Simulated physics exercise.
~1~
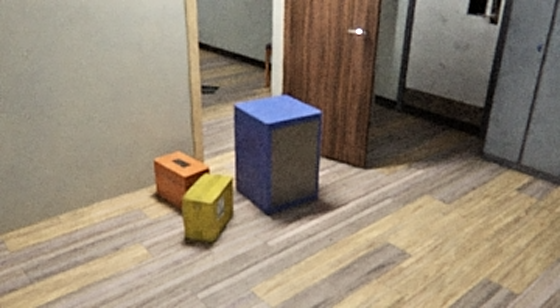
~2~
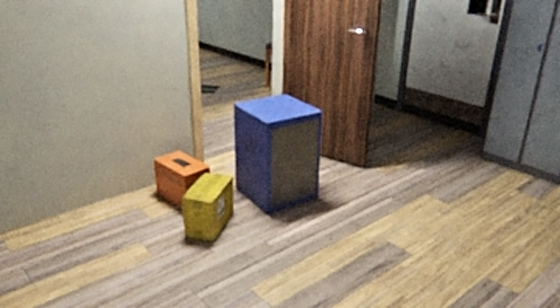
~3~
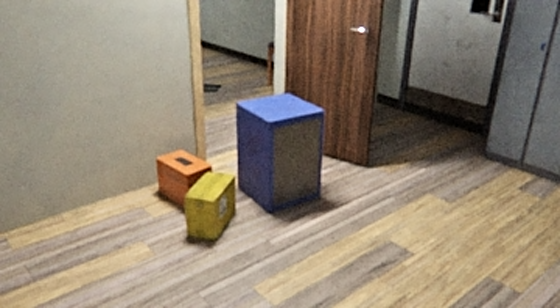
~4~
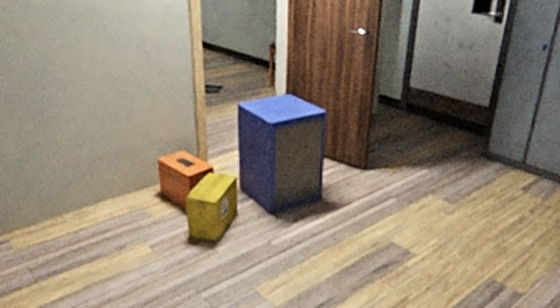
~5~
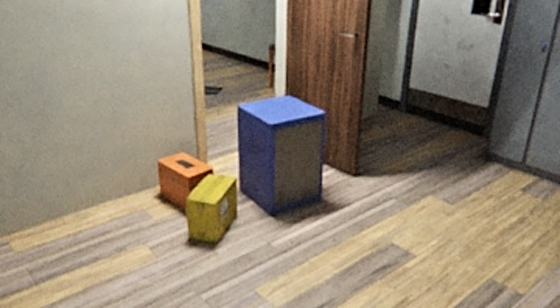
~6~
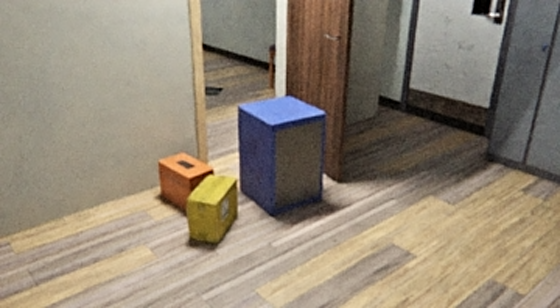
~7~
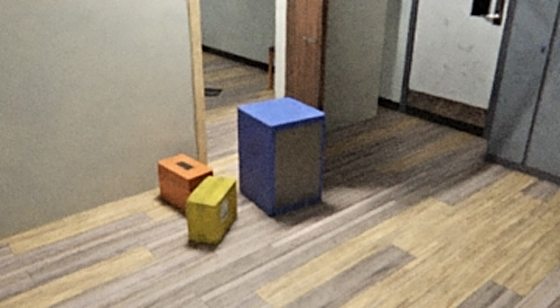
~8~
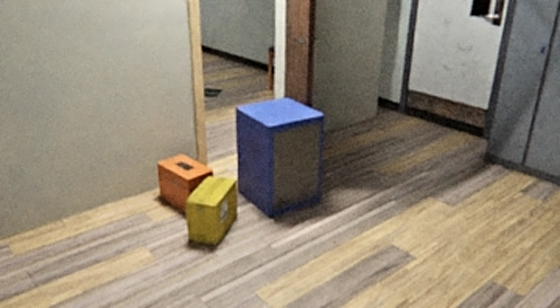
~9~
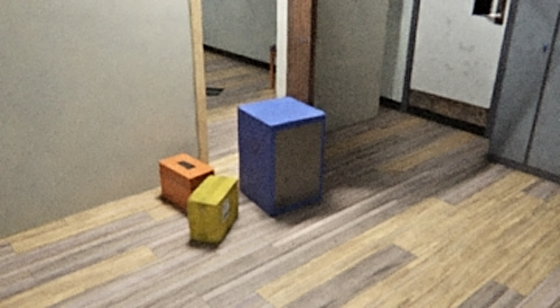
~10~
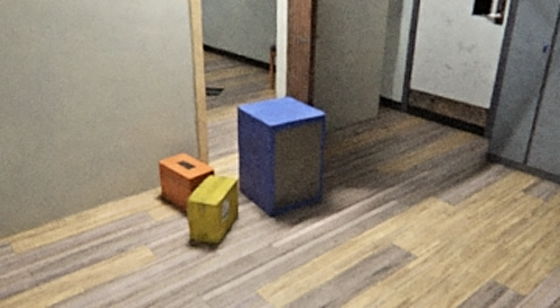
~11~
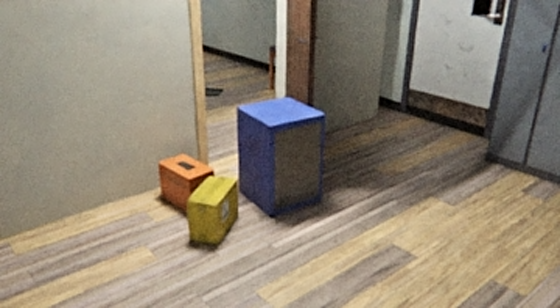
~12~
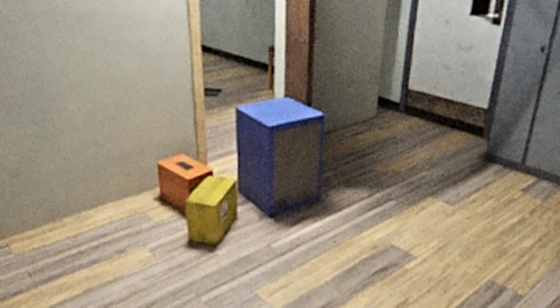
The brown door swings partway toward closed, then stops still open behind the blue box.
